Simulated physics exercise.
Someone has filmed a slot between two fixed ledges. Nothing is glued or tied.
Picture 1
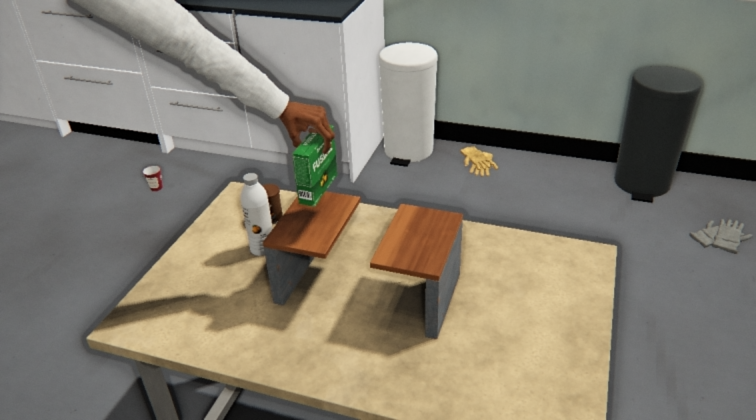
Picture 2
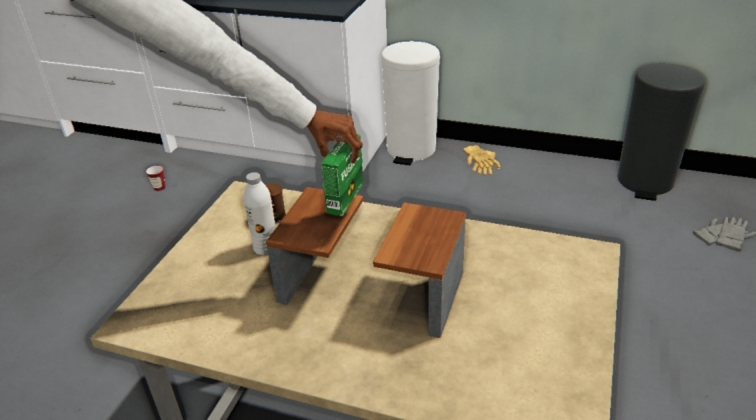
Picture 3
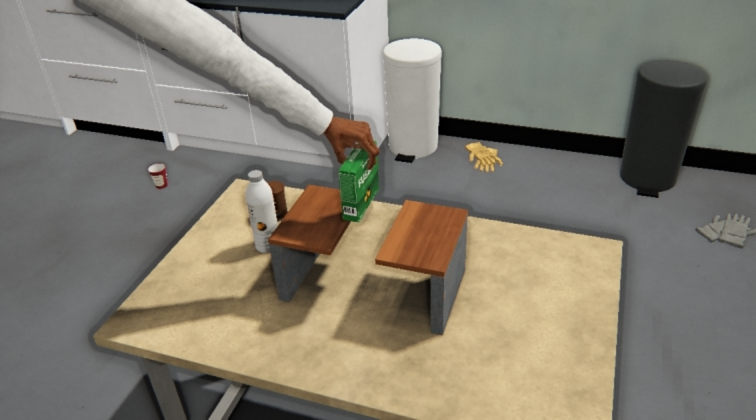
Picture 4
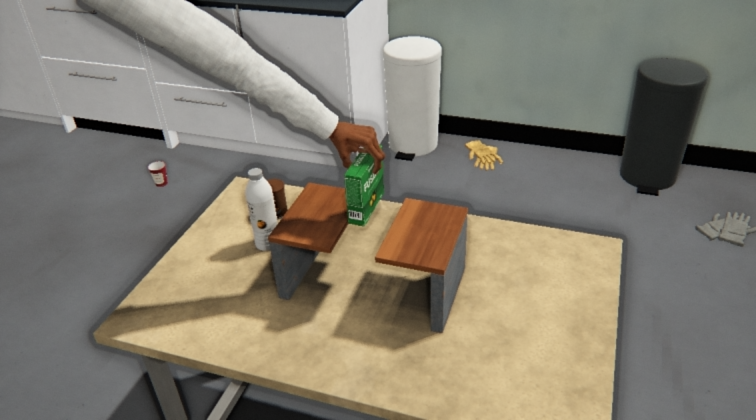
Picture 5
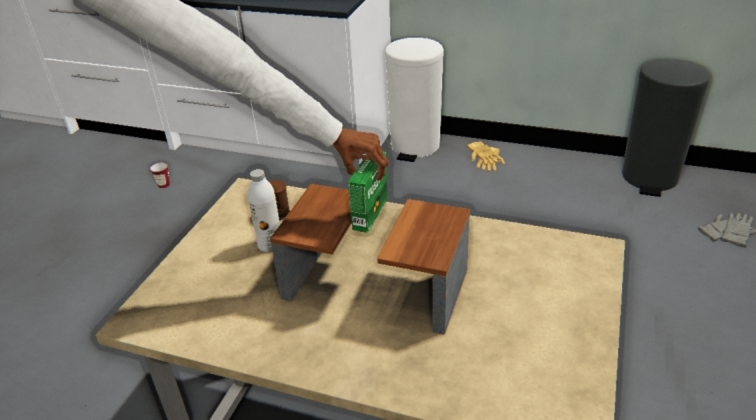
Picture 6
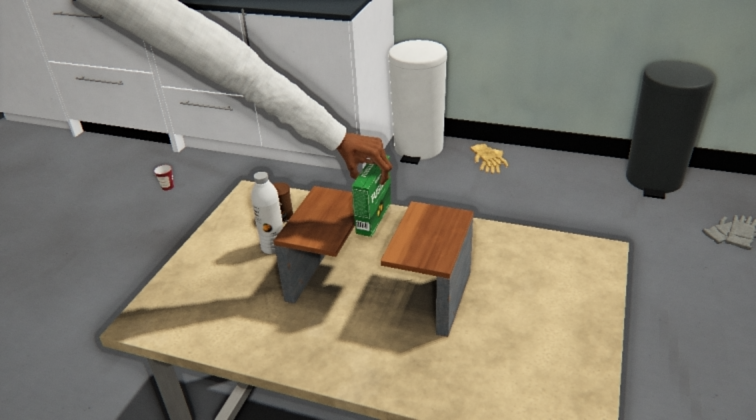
A hand in a white sleeve moving a green packet right over a gap between two wooden-topped blocks, then holding it still.
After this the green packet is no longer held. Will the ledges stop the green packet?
It drops through.
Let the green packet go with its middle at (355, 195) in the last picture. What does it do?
Then it drops through.
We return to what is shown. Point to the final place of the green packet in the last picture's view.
At about (377, 267).
Then, 0.20 s on from there, green packet shifted about its own width near (375, 228).
Then, 0.30 s on from there, green packet shifted about its own width near (377, 264).
Then, 0.90 s on from there, green packet resting near (375, 265).
In the end, moved from the start, green packet; the other 2 unmoved. At the end, from the last picture's camera, green packet near (377, 267). The packet goes down the gap.
